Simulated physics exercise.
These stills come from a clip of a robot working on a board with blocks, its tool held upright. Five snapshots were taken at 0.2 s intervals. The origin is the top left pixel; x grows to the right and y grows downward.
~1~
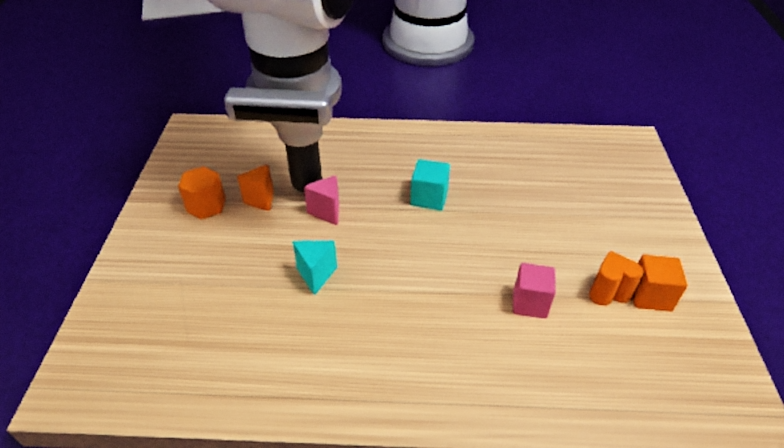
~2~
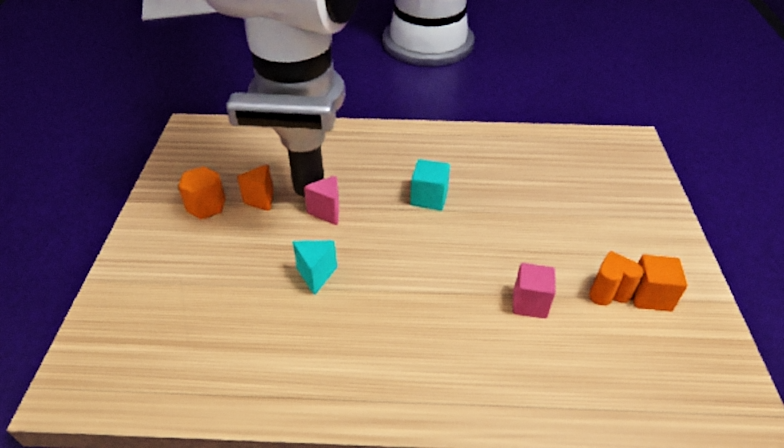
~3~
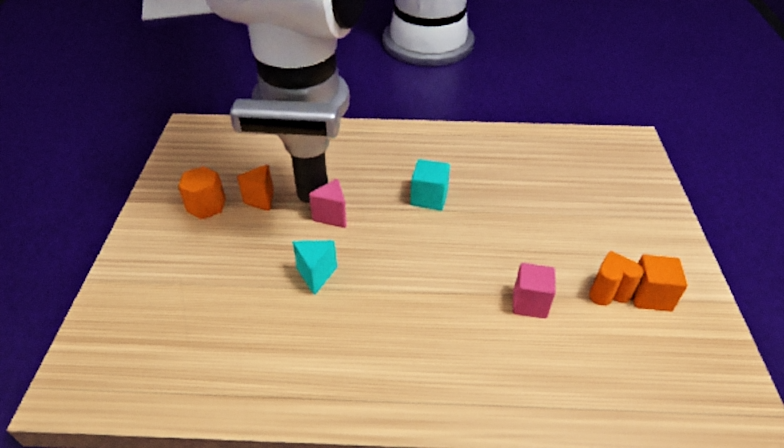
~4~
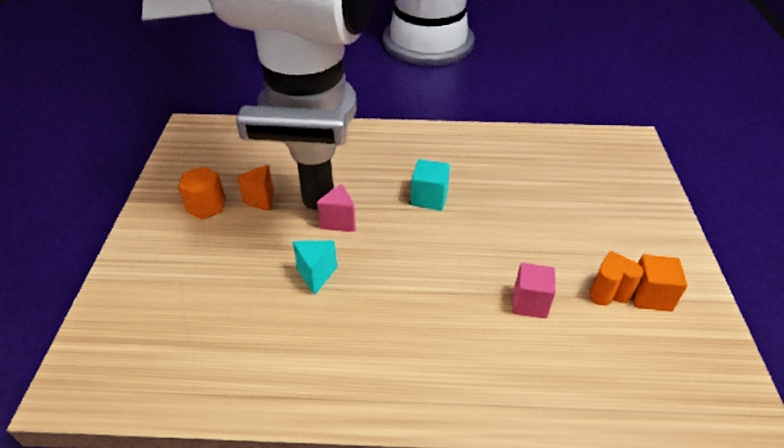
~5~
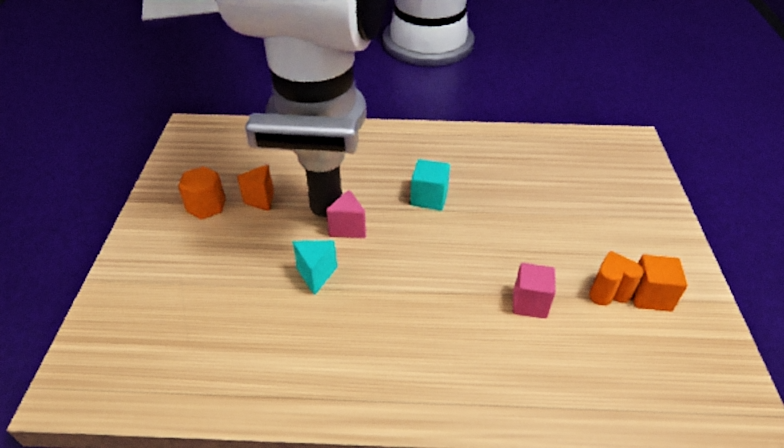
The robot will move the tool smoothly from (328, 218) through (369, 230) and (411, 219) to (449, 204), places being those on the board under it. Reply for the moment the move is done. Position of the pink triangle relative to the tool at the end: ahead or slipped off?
It is off to the side or behind.
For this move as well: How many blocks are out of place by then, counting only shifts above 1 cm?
Going by the path, two of them shift by more than about 1 cm.
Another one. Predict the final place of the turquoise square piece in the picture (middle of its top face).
I'd say the turquoise square piece ends with its top centre at (445, 156).
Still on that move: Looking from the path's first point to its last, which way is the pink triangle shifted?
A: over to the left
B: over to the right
B (over to the right)
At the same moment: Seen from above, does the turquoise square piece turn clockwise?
No
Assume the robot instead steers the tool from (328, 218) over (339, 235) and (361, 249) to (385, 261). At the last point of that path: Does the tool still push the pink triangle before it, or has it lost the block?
It sits in front of the tool.
On the path given first. One third of the way, tool (369, 219); pink triangle (385, 220), turned 25° clockwise.
Two thirds of the way, tool (412, 208); pink triangle (390, 222), turned 35° clockwise.
At the end, tool (450, 193); turquoise triangle not moved; pink triangle (390, 222), turned 35° clockwise; turquoise square piece (445, 156), turned 25° anticlockwise.
